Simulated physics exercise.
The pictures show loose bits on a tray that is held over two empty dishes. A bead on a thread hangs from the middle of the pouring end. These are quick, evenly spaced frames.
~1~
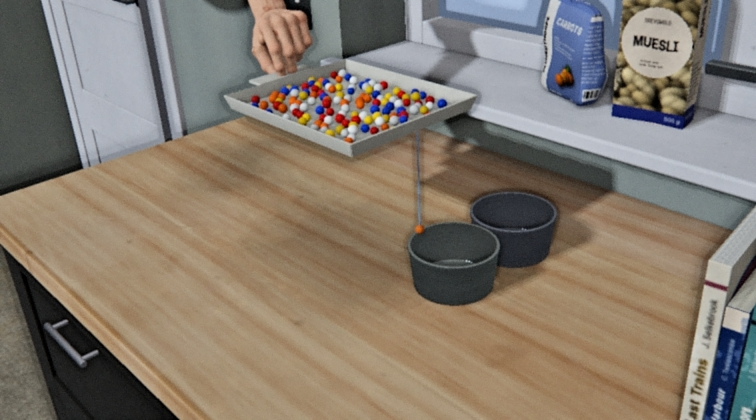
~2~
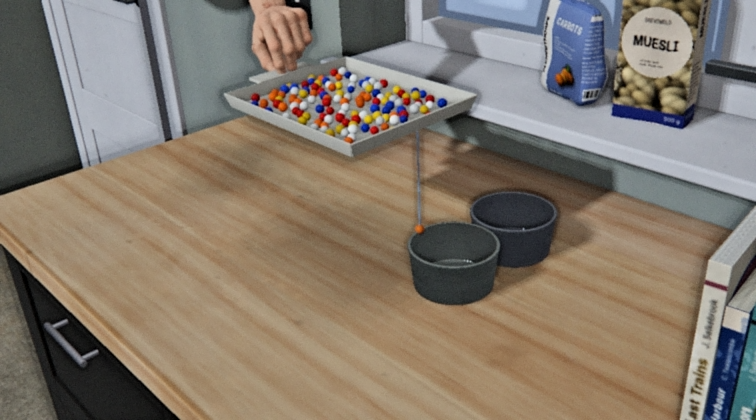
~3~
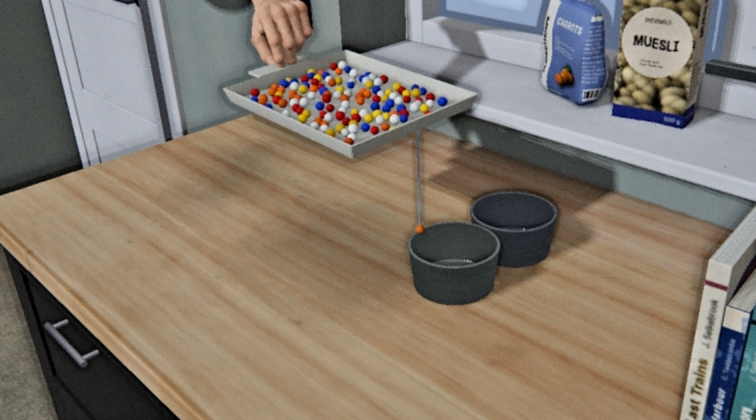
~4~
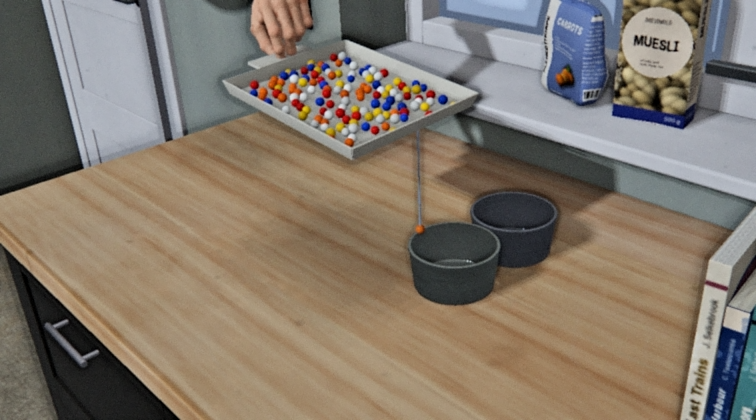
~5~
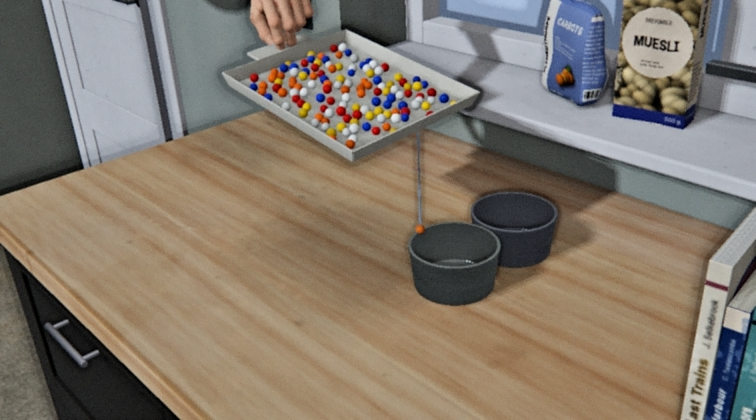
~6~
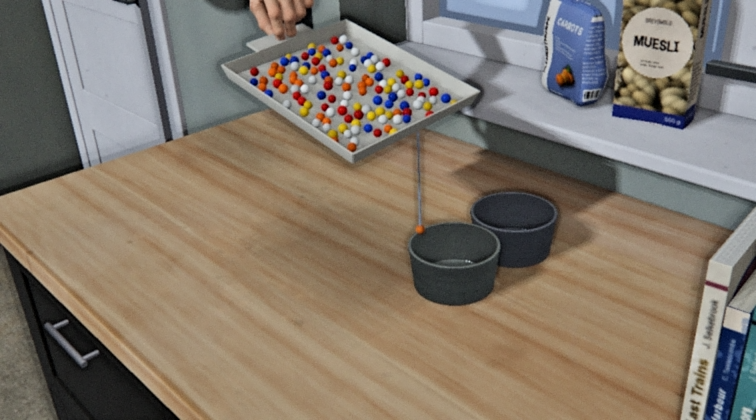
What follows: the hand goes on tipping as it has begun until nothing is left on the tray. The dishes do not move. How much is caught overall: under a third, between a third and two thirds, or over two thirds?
Together they catch less than a third.
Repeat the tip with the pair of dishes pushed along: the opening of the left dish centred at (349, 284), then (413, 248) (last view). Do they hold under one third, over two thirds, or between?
One: Above two thirds. Two: Under a third.
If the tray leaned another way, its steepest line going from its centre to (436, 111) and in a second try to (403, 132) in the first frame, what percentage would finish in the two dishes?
About 70 and 40 per cent.
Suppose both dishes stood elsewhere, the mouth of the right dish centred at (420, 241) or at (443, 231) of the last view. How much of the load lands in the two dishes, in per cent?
In turn 60 and 60 in a hundred.
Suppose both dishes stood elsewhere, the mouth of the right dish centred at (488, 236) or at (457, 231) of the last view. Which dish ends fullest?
First left, then the left-hand dish.
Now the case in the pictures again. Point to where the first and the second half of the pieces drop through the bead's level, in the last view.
The first part at (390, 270); the rest at (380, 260).
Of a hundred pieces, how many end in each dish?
Left dish: 10 %, right dish: 0 %.
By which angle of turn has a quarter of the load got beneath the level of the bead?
Roughly 75°.
Soon, tray tipped steeply; nearly all on the tray; a small part outside both; a stray few in the air.
A while on, tray tipped right over; a stray few on the tray; a small part in the left dish; most outside both; a small part in the air.
Towards the end, tray tipped past a quarter turn; a small part in the left dish; nearly all outside both.
Finally, tray tipped past a quarter turn; a small part in the left dish; none in the right dish; nearly all outside both.
